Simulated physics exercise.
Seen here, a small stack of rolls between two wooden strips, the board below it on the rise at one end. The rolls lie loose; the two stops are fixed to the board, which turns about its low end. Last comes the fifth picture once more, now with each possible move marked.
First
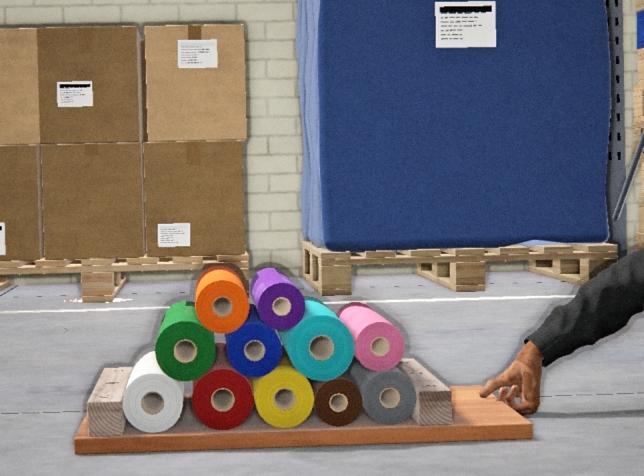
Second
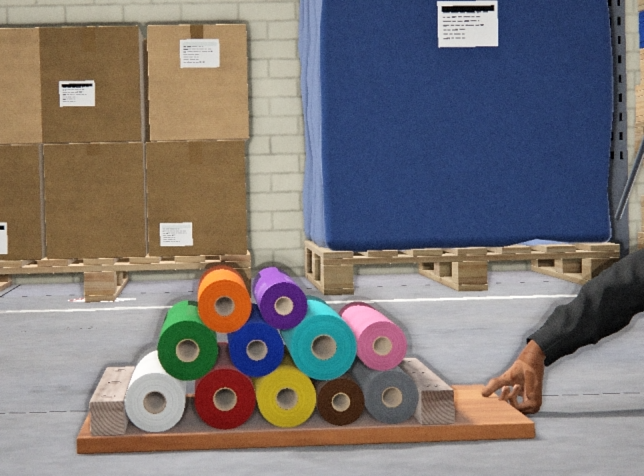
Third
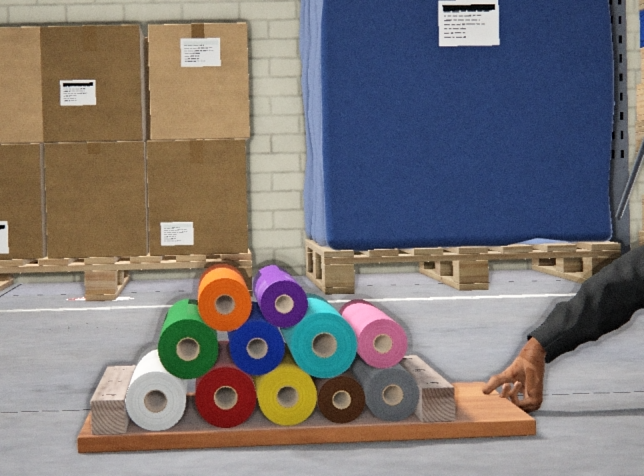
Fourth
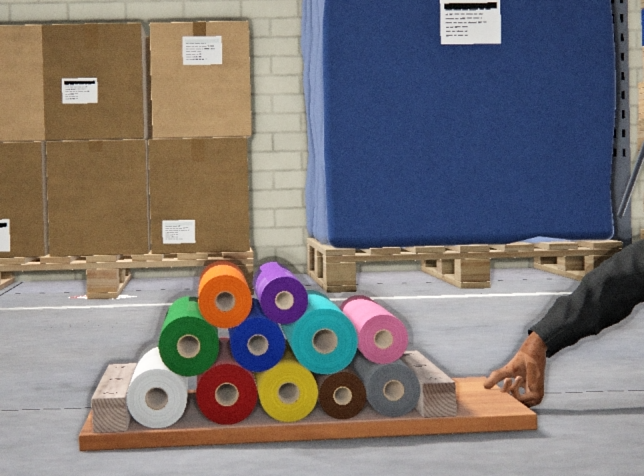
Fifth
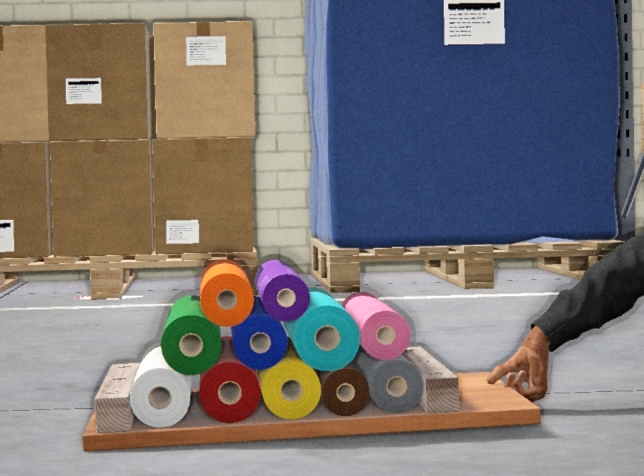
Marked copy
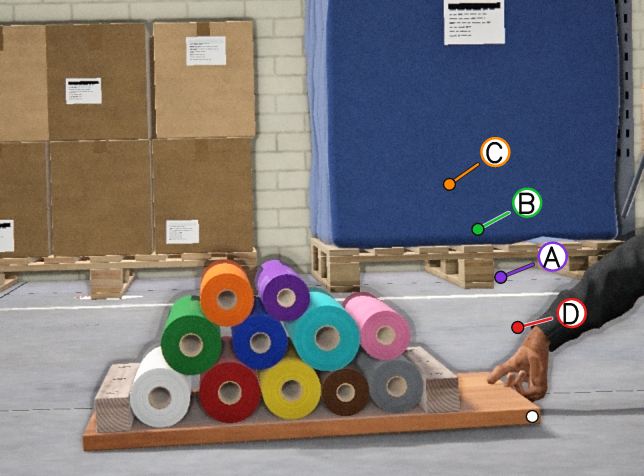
A hand at right slightly raising one end of a board stacked with colourful rolls between two wooden strips.
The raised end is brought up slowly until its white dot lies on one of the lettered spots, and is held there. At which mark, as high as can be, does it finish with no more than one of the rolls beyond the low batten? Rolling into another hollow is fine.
The answer is mark A.
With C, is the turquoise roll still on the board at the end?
The turquoise roll: No.
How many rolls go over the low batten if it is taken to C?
It comes to six.
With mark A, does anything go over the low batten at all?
At A: No.
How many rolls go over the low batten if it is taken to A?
With A, none.
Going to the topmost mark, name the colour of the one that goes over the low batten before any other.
First is the green one.
On the marked copy, A at (501, 277); B at (478, 229); C at (449, 184); D at (518, 328); the white dot at (532, 417).
Following A. Soon after the start, board at 14°.
Later, board at 20°.
In the end, board at 20°, none over the low batten.
As for the rest, B three over the low batten (green, orange, purple); C six over the low batten; D none over the low batten.
